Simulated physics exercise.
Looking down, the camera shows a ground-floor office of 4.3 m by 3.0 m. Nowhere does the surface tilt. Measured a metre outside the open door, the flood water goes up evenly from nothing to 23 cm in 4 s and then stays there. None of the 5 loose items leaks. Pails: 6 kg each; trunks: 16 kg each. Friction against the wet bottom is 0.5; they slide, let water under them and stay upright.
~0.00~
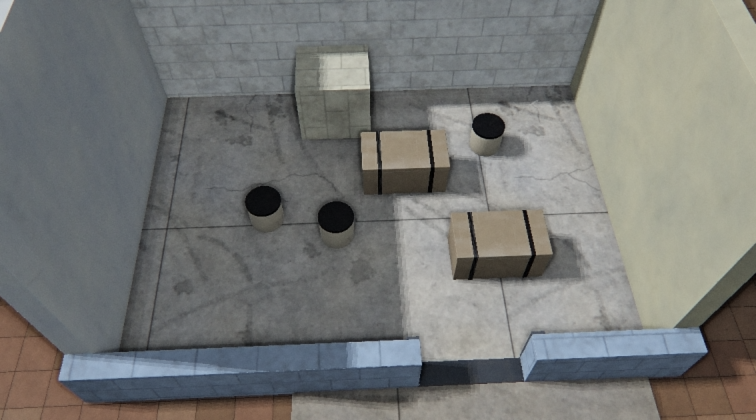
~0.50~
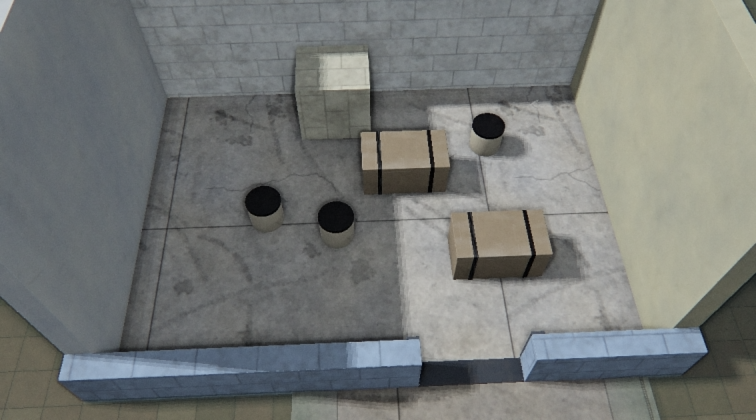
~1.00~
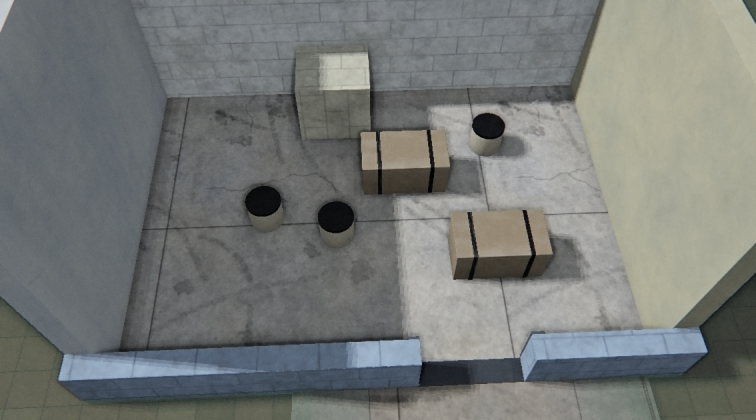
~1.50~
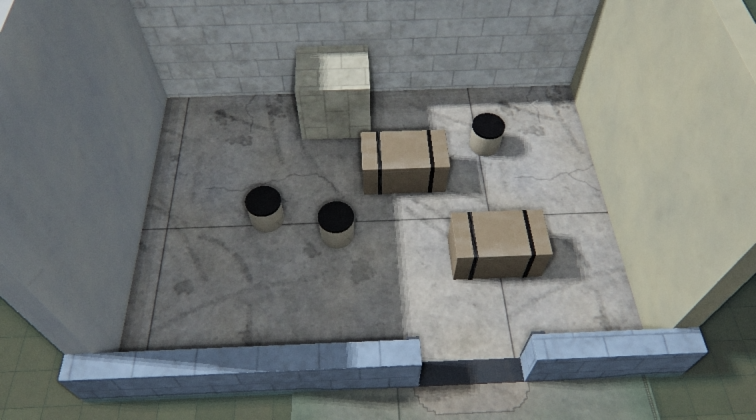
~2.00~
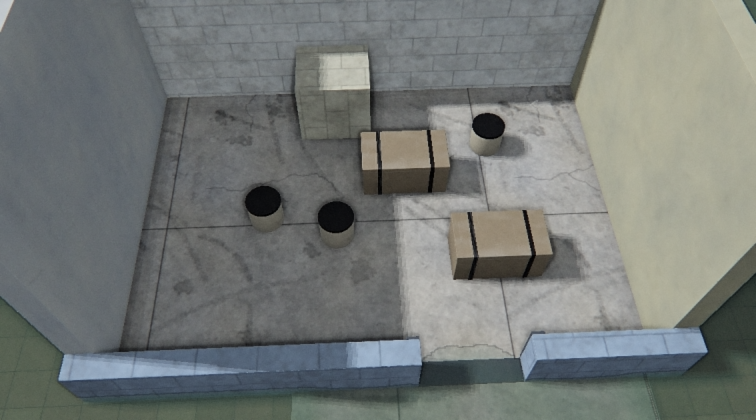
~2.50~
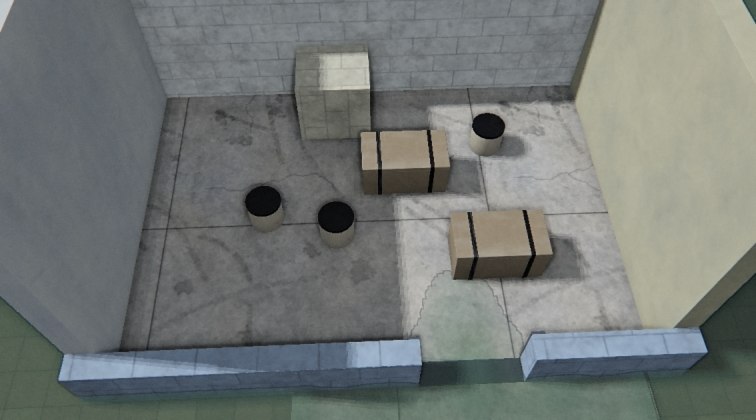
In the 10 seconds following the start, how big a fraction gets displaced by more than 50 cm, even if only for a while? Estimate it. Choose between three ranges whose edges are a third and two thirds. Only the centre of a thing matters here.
The range is the middle one, a third to two thirds.
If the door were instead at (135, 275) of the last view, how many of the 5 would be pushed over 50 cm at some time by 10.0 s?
Count: 4.
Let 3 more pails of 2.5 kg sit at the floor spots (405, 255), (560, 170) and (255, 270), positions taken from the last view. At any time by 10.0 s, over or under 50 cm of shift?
One by one, in that order: Above it, above it, below it.
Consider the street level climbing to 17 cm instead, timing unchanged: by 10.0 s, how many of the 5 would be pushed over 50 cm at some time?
Then it comes to 3.
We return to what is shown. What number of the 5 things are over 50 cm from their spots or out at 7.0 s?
By that point, 3.
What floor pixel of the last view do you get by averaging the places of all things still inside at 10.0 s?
Around (419, 173).
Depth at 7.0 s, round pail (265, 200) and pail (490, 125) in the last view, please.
Close to 2 and 13 centimetres.
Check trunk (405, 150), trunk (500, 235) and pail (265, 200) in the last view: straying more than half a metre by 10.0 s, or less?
One by one in that order: Above; above; below.
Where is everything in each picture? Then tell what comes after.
In the first frame, a pail at (489, 125) rests on the ground; a trunk at (405, 149) rests on the ground; 0.0 m2 under water; 0 of 5 have shifted.
In the second frame, a pail at (489, 125) rests on the ground; a trunk at (405, 149), on the bottom; 0.0 m2 under water; 0 of 5 have shifted.
In the third frame, a pail at (489, 125) rests on the ground; a trunk at (405, 149), on the bottom; 0.0 m2 under water; 0 of 5 have shifted.
In the fourth frame, a pail at (489, 125), on the bottom; a trunk at (405, 149), on the bottom; water covers 0.0 m2; 0 of 5 have shifted.
In the fifth frame, a pail at (489, 125), on the bottom; a trunk at (405, 149) rests on the ground; water covers 0.0 m2; 0 of 5 have shifted.
In the sixth frame, a pail at (489, 125) rests on the ground; a trunk at (405, 149) rests on the ground; water covers 0.5 m2; 0 of 5 have shifted.
After 3.5 s 0 of 5 are over 50 cm from their spots; 0 afloat.
After 4.5 s 1 of 5 are over 50 cm from their spots; 0 afloat.
After 7.0 s 3 of 5 are over 50 cm from their spots; 3 afloat.
After 10.0 s 2 of 5 are over 50 cm from their spots, and 3 have been at some point; 3 afloat.
